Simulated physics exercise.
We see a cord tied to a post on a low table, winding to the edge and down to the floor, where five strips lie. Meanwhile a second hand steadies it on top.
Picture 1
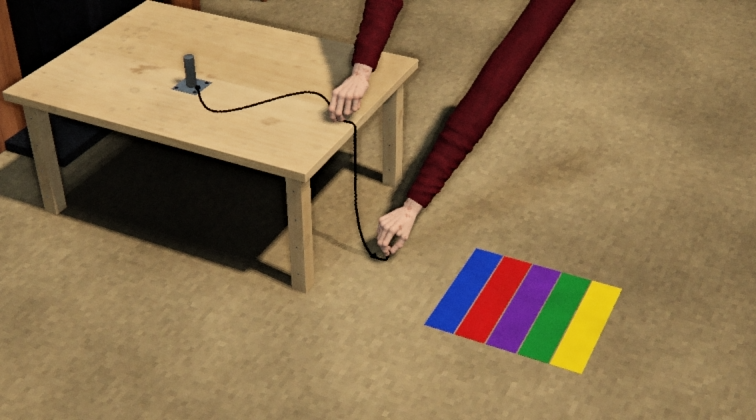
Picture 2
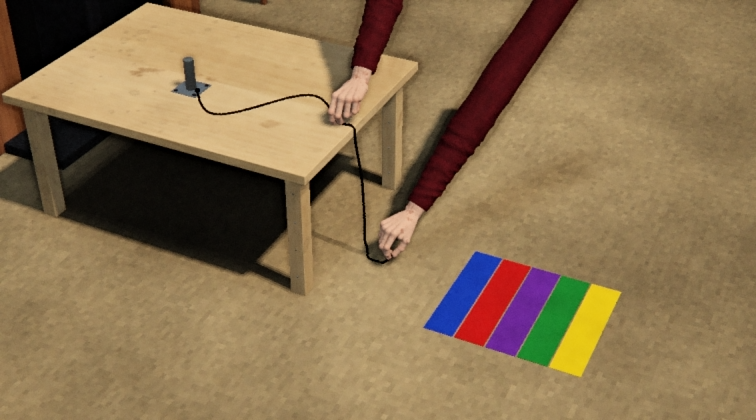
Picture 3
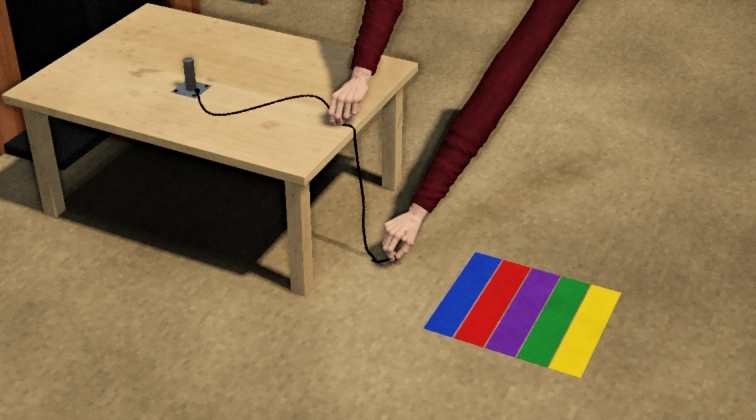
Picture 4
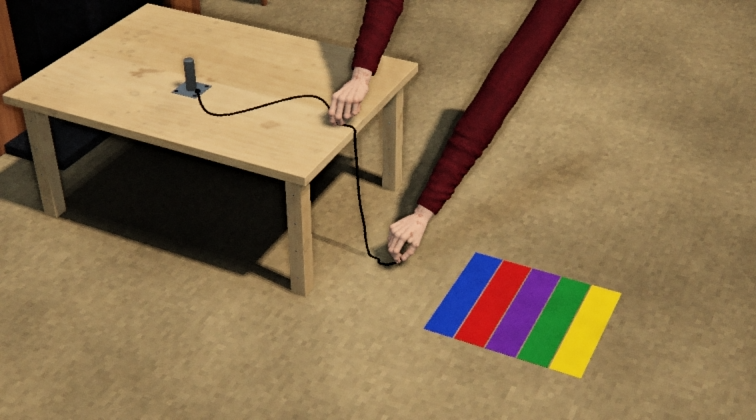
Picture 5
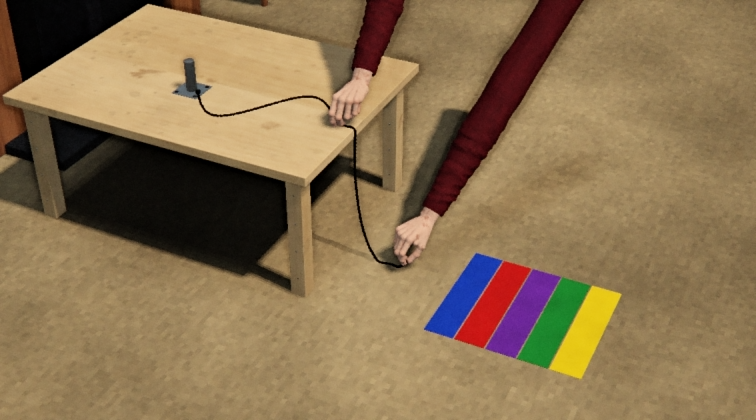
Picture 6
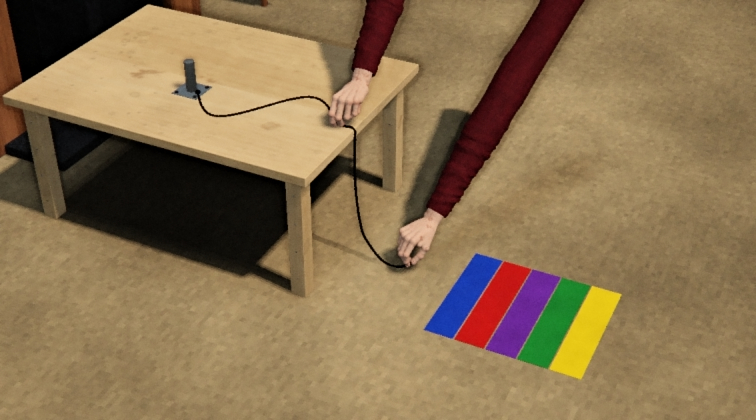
A hand in a dark red sleeve slowly drawing a black cord's end rightward across the floor, another hand resting at the table edge.
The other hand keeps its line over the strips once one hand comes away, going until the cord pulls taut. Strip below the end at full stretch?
Green.
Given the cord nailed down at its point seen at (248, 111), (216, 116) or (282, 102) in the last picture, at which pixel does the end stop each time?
Near (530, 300), (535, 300) and (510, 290).
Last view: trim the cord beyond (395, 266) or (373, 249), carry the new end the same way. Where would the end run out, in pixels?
Case by case it comes to about (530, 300) and then about (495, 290).
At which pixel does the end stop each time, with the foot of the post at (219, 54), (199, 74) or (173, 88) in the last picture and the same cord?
About (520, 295), (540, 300) and (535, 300).
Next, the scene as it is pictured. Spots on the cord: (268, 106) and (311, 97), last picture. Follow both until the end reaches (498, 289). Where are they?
One heads to (298, 112) and the other heads to (339, 123).
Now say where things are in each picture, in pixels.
End (390, 252); blue (448, 315); red (479, 324); purple (509, 333); green (541, 343); yellow (573, 353), in the first picture.
End (391, 256); cord through (202, 105) (256, 107) (318, 97) (347, 125) (363, 185) (365, 240), in the second picture.
End (395, 257), in the third picture.
End (400, 259); cord through (202, 106) (256, 108) (318, 98) (347, 126) (358, 186) (366, 241), in the fourth picture.
End (406, 262), in the fifth picture.
End (410, 263); cord through (202, 107) (257, 109) (318, 99) (347, 127) (356, 186) (368, 242), in the sixth picture.
Soon after, end near (498, 289); over red.
After that, end near (536, 300); over purple.
At the stop, end near (559, 307); over green. It halts on the green strip.
